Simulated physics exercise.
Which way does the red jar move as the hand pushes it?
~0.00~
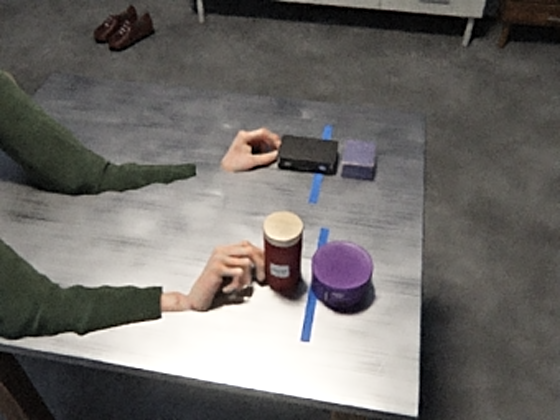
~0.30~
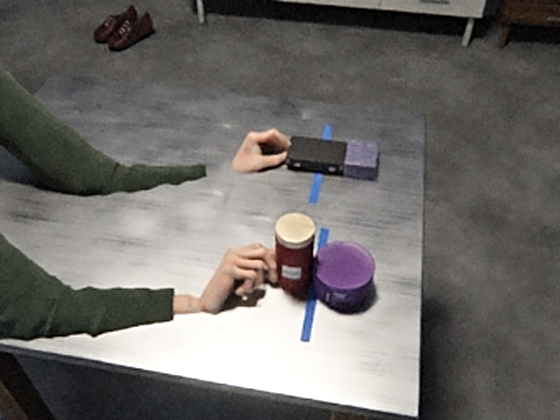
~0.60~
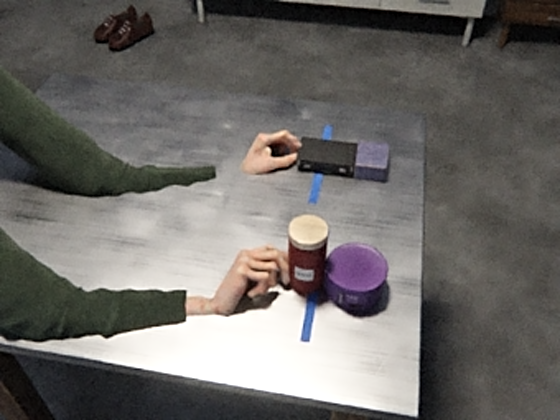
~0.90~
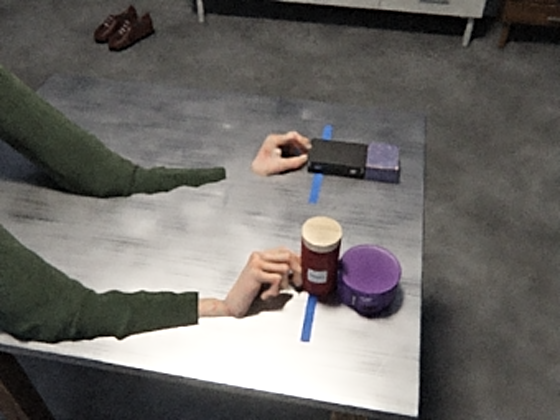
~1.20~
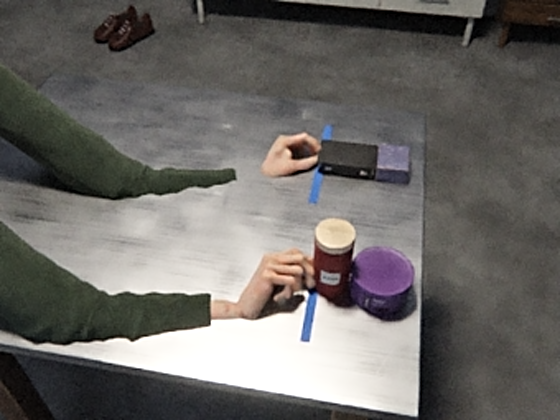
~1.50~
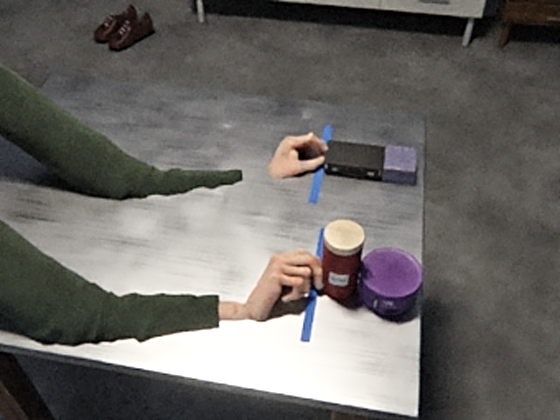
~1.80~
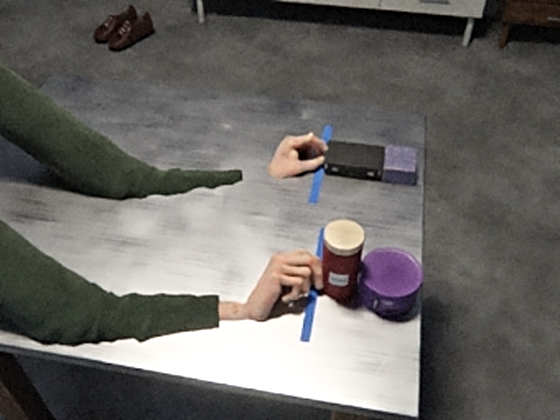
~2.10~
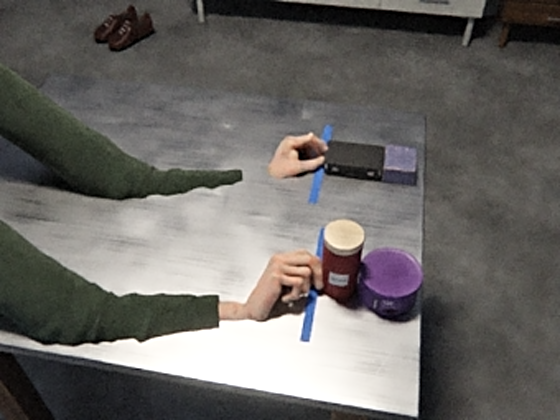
The red jar moves to the right, toward the edge of the table.
